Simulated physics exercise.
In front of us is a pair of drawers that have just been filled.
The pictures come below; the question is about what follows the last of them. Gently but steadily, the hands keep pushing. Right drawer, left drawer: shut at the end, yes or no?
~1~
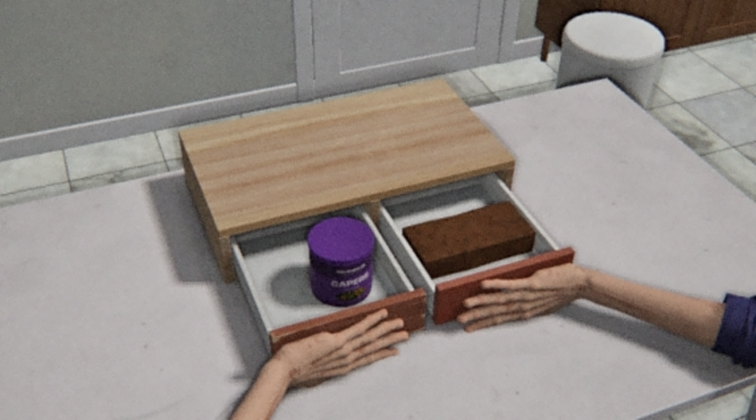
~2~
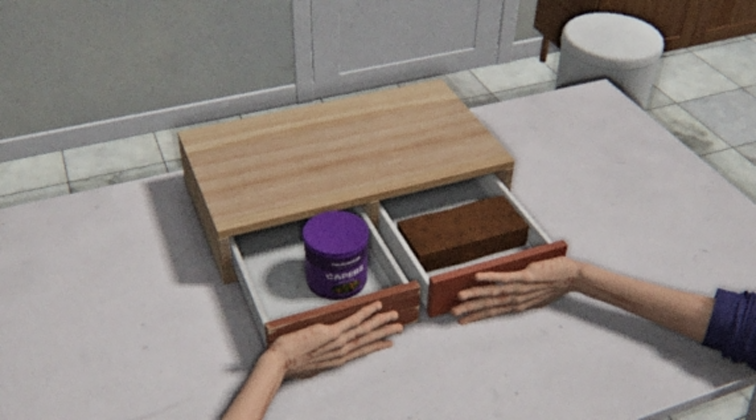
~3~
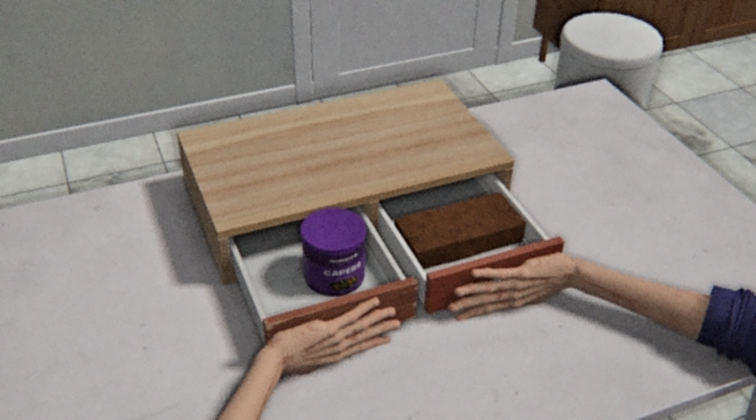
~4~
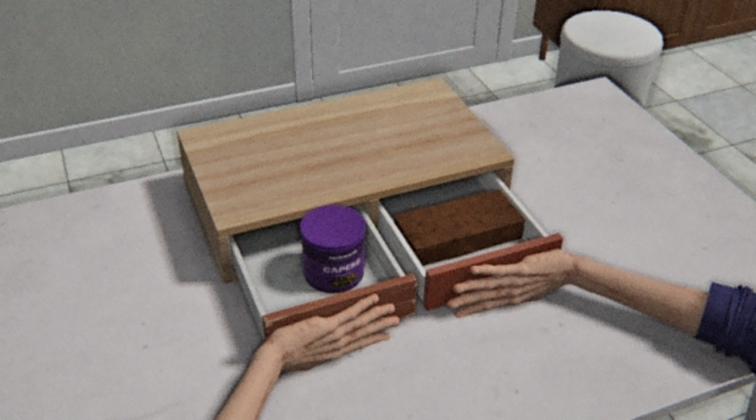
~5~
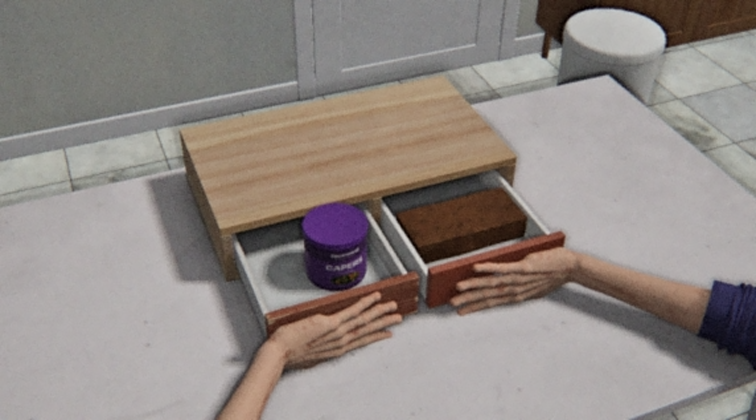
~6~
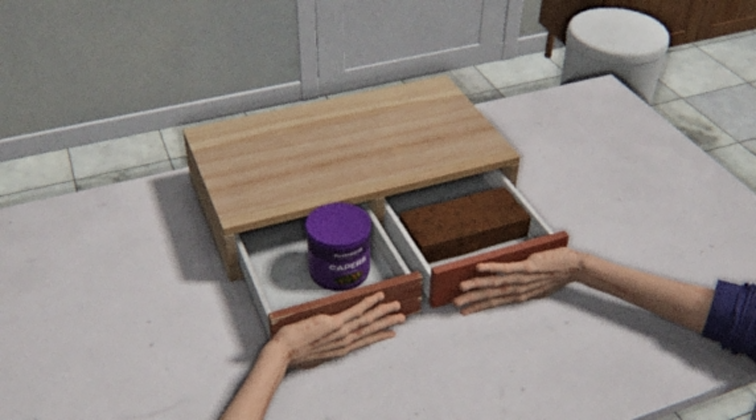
Right drawer - yes; left drawer - no.
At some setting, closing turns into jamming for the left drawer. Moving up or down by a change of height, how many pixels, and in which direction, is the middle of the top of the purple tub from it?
A downward shift of 16 pixels does it.
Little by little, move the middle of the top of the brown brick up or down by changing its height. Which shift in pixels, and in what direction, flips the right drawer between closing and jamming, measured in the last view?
Close to 12 pixels in the upward direction.
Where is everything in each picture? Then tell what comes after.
In the first picture, right drawer (466, 234) wide open; left drawer (321, 273) wide open; brown brick (468, 240).
In the second picture, left drawer (316, 266) wide open; purple tub (336, 256).
In the third picture, right drawer (457, 225) wide open; chest (343, 172).
In the fourth picture, left drawer (313, 260) wide open; brown brick (459, 227).
In the fifth picture, right drawer (459, 220) wide open; purple tub (336, 248).
In the sixth picture, right drawer (462, 220) wide open; left drawer (319, 257) wide open; chest (349, 168).
Then, 0.36 s on from there, right drawer starting in; left drawer starting in.
Then, 0.58 s on from there, right drawer about half in; left drawer stopped, still ajar.
In the end, the right drawer goes all the way in; the left drawer will not close.
